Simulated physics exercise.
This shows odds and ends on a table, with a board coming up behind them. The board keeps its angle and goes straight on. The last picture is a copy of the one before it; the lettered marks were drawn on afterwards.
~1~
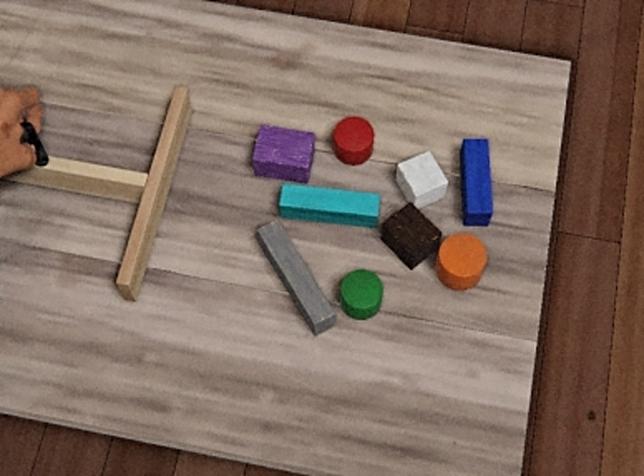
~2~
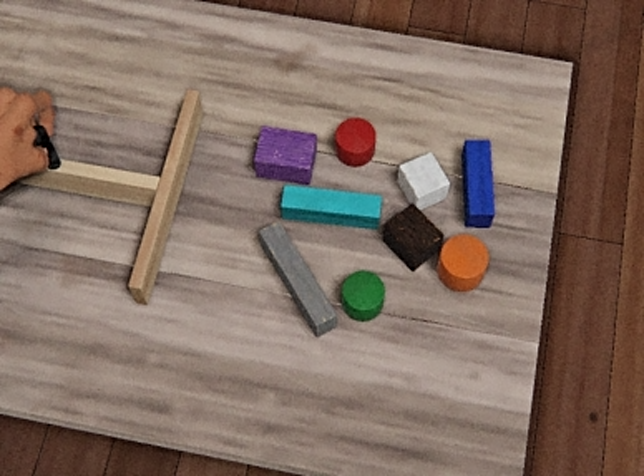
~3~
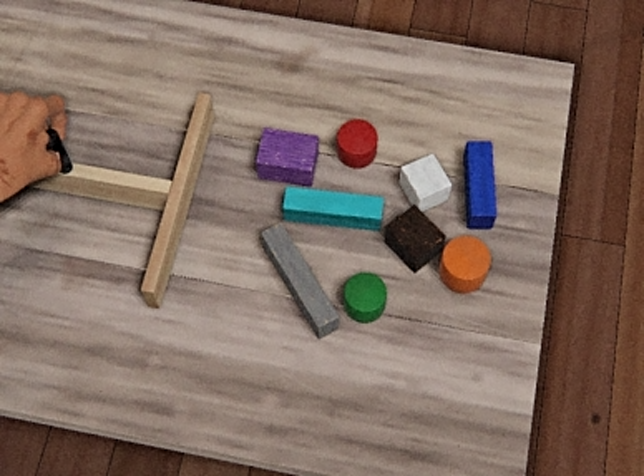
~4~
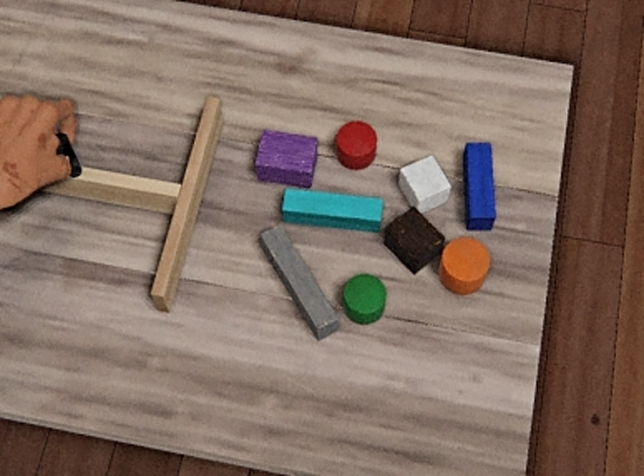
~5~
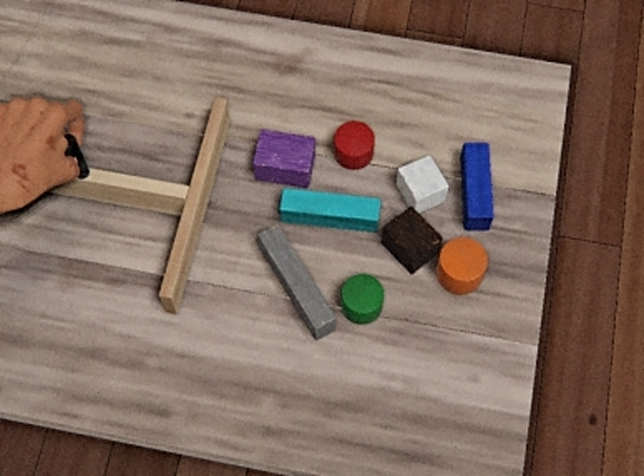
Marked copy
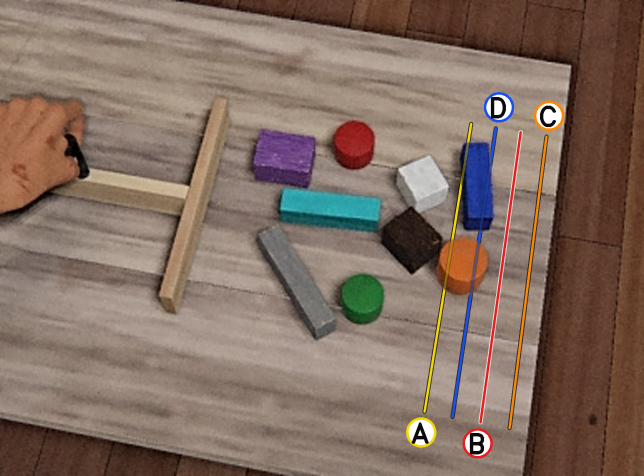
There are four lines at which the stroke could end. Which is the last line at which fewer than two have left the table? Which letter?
Up to line A.
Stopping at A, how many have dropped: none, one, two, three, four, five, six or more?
In all, one.
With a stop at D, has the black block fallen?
By then, no.
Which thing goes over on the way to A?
The blue stick.
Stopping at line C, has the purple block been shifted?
Yes.
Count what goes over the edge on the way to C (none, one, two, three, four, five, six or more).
In all, six or more.
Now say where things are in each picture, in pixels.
In the first picture, black block (411, 236); turquoise stick (330, 206); blue stick (476, 182).
In the second picture, board (165, 184); white block (423, 182).
In the third picture, board (176, 188); orange tin (464, 265).
In the fourth picture, board (187, 191); grey bar (299, 282).
In the fifth picture, board (194, 193); black block (412, 240); turquoise stick (331, 211); blue stick (476, 186).
On the copy, A at (449, 259); B at (502, 268); C at (529, 273); D at (476, 264).
On A. First, board (285, 209); red tin (374, 141); grey bar (313, 290).
Then, board (379, 226); blue stick (506, 192); orange tin (479, 289).
Finally, board (448, 238); blue stick over the edge; orange tin (528, 309); one fallen.
By contrast, B drops six; C drops eight; D drops three.
